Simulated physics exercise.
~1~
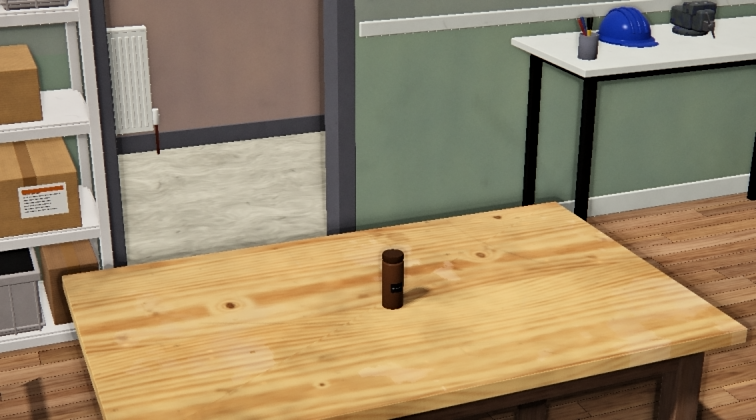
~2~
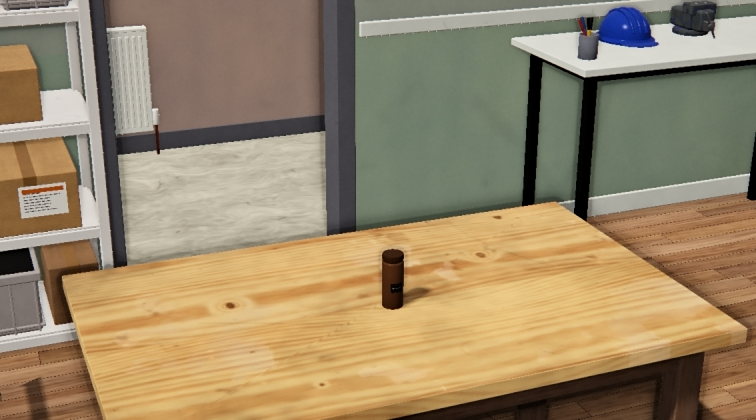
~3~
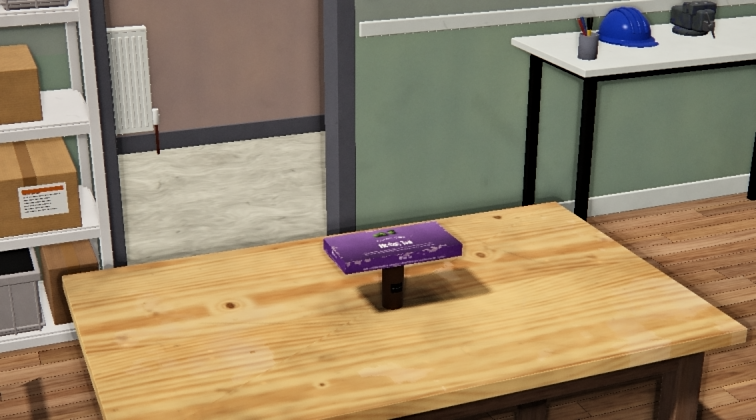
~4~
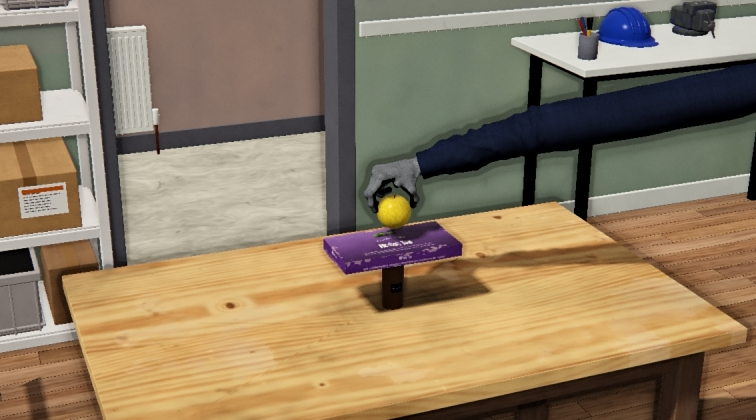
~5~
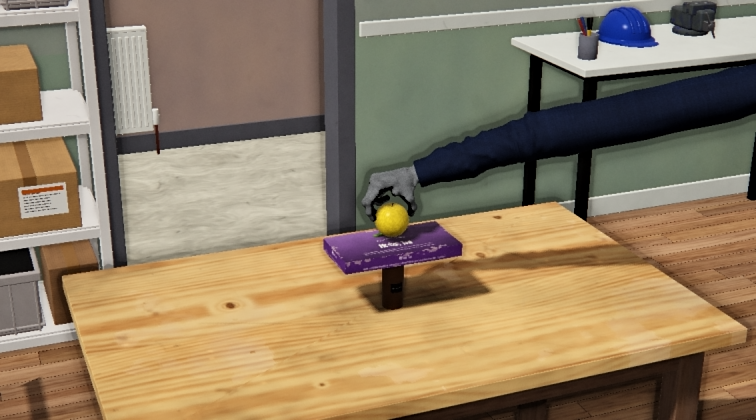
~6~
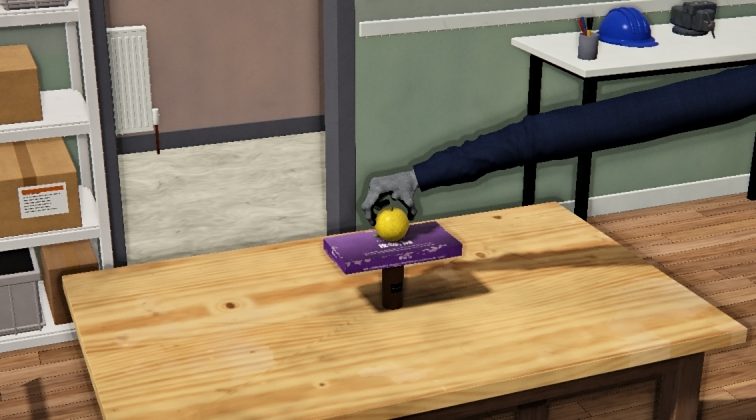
The clip opens on a small dark brown cylinder standing alone on a wooden table. A flat purple packet then appears balanced across its top. A gloved hand on a dark-sleeved arm, reaching in from the right, lowers a yellow apple slightly onto the packet and keeps hold of it.
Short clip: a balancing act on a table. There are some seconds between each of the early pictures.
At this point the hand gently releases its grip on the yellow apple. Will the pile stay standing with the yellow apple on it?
Most likely nothing will tip.
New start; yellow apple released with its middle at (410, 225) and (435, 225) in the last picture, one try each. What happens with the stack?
Try one: The stack remains standing; try two: The stack collapses.
Then, 0.20 s on from there, no change.
Then, 0.50 s on from there, yellow apple resting near (392, 224).
In the end, all 3 unmoved. At the end, from the last picture's camera, yellow apple near (392, 224). The stack stays up.
